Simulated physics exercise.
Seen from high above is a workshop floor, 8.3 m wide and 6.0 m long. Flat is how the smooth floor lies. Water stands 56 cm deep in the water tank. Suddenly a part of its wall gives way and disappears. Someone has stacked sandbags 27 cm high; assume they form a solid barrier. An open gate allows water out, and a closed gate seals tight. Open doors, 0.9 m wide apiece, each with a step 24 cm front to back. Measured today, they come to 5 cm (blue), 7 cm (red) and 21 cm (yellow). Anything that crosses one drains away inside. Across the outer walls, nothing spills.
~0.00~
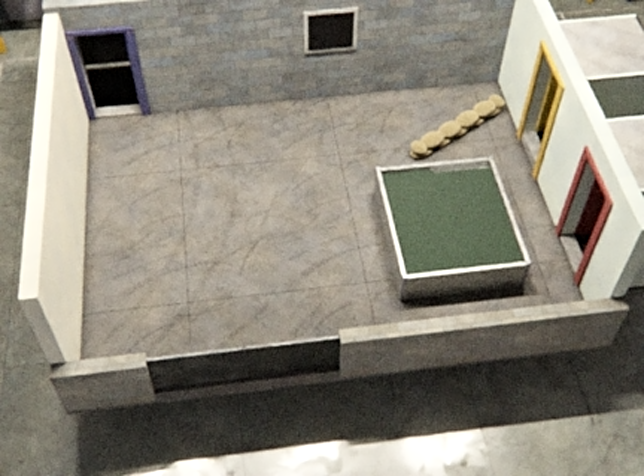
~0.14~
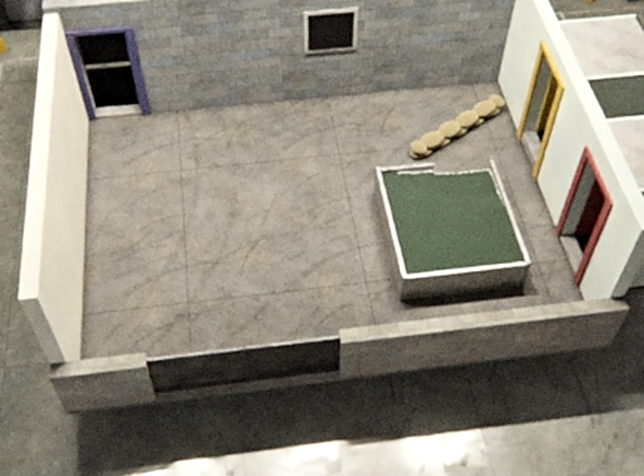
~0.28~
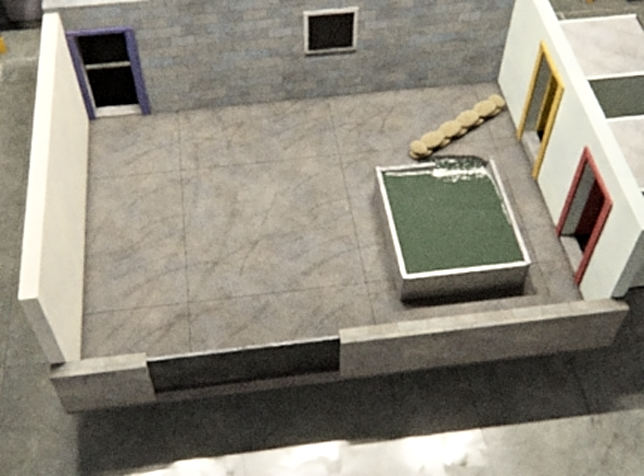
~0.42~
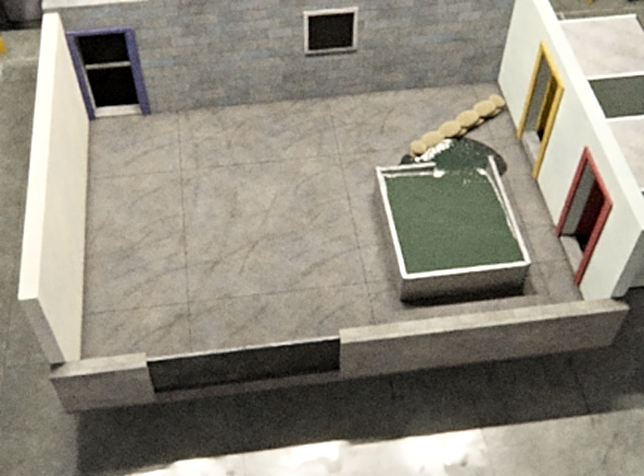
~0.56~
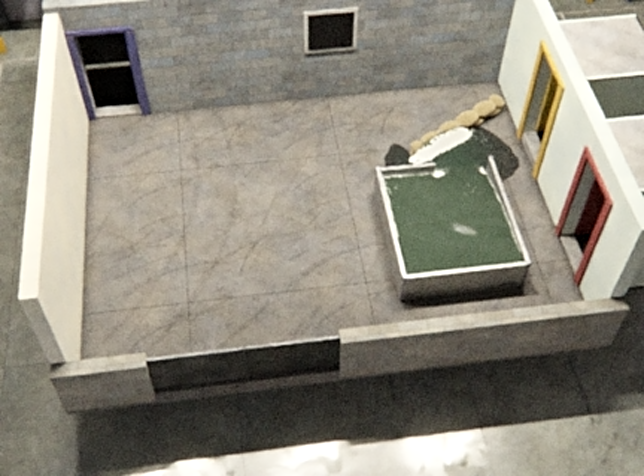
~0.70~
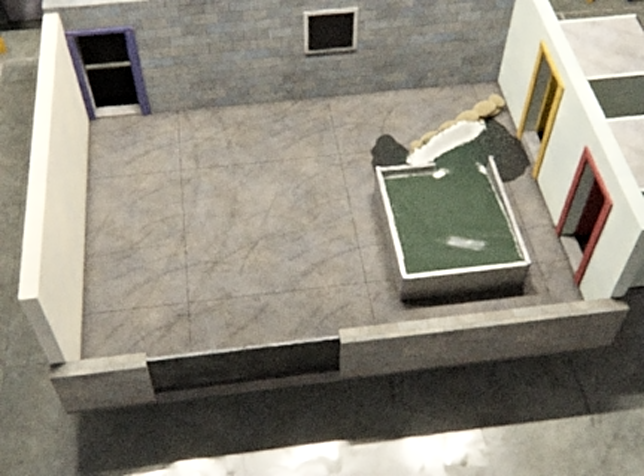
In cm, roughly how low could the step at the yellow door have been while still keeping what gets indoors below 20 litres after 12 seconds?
About 26 cm.
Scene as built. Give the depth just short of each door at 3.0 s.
Depths in cm: Blue 0, red 3, yellow 25.
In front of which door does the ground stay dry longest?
It's the blue door.
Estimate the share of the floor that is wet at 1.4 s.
Wet: Close to 10 %.
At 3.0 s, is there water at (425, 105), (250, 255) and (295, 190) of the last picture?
Spot one awash, spot two bone dry, spot three awash.
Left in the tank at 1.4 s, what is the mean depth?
It averages close to 42 centimetres.
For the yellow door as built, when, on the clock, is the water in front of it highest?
About 3.2 seconds.
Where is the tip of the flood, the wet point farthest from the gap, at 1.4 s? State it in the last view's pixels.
Near pixel (499, 82).
After 1.4 s water covers 10 % of the floor, deepest (46 cm) near (516, 125); 9 cm at the yellow door, 0 litres in over its 21 cm step.
After 3.0 s water covers 30 % of the floor, deepest (36 cm) near (509, 133); 25 cm at the yellow door, 26 litres in over its 21 cm step.
After 12.0 s water covers 95 % of the floor, deepest (10 cm) near (584, 299); 9 cm at the yellow door, 61 litres in over its 21 cm step.
At the yellow door as built, the water arrived by 1.0 s and peaked near 25 cm at 3.2 s.
Run again over the same 12 s with other heights there, 49 litres in over 22 cm, 8 litres over 30 cm. The limit of 20 litres is kept from about 26 cm up.
